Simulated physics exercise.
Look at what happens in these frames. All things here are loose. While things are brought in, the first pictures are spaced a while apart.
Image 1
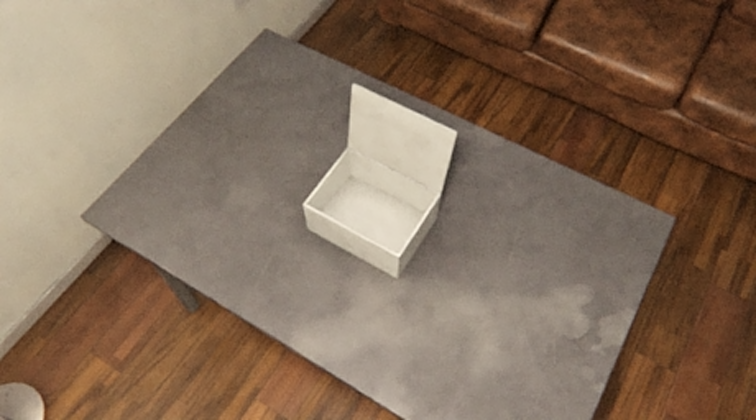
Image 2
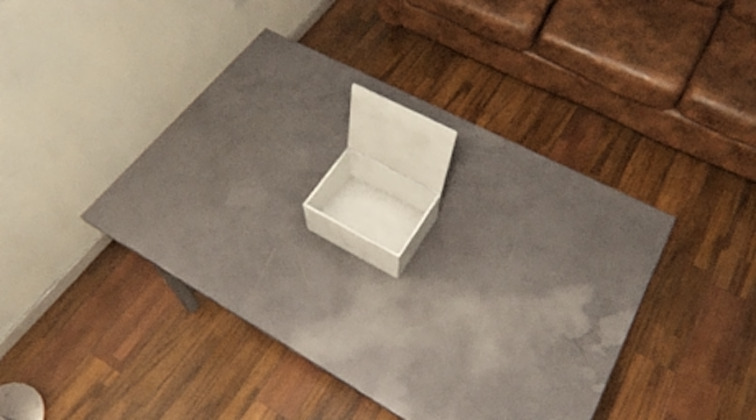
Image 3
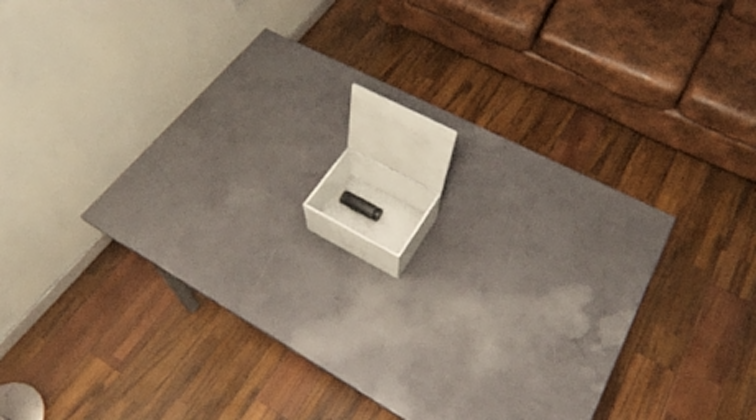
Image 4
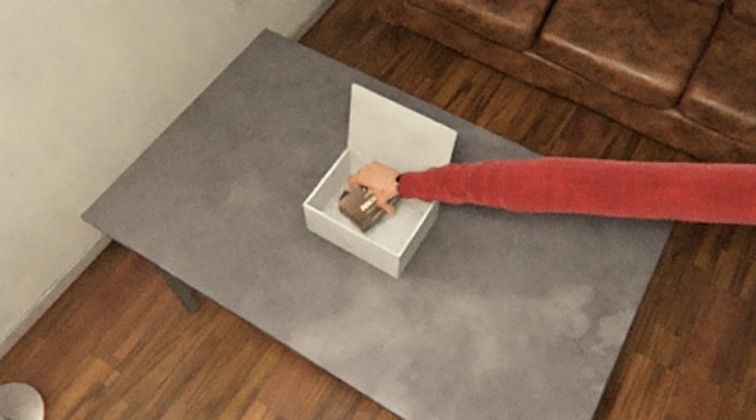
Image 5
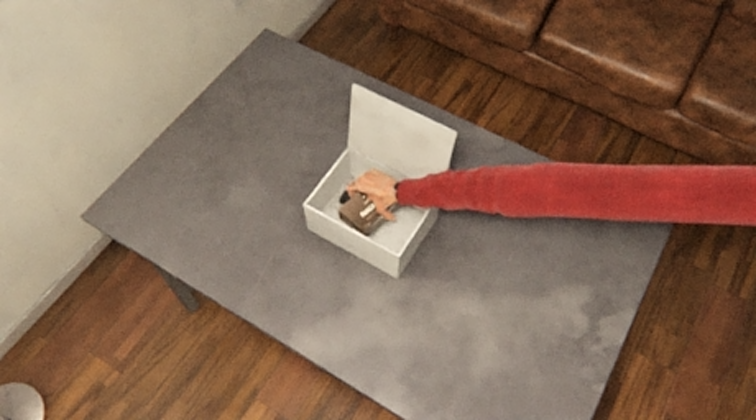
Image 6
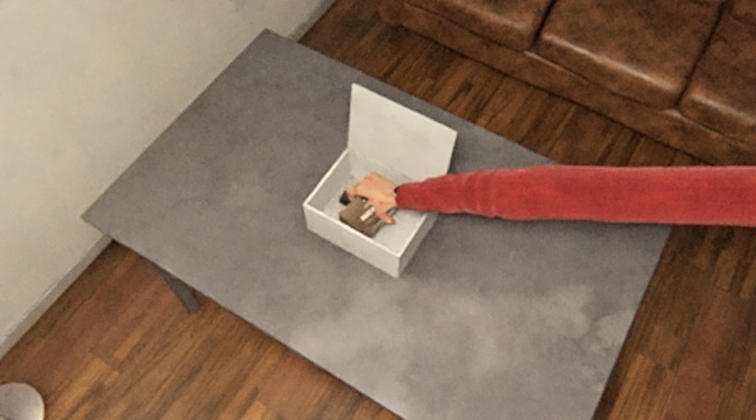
A red-sleeved arm lowers a brown packet into the open white box holding a black shaker.
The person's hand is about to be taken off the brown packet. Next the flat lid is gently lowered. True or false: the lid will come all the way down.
True.
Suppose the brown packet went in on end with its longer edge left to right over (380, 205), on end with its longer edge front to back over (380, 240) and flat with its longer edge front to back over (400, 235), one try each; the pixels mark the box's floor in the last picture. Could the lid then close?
The lid lowers completely the first try, is kept from lowering the second try and lowers completely the third try.
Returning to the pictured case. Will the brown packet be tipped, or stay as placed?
It ends up leaning.
Then, 1.10 s past the last view, lid starting down; brown packet rocked 24° from its first pose near (367, 216).
Then, 1.70 s past the last view, lid 53° above the rim; brown packet rocked 24° from its first pose near (368, 216).
Then, 2.20 s past the last view, lid 14° above the rim; brown packet rocked 24° from its first pose near (368, 217).
Finally, lid shut; left askew, brown packet; black shaker still in place. Final places as the last picture's camera would see them, brown packet near (368, 217).
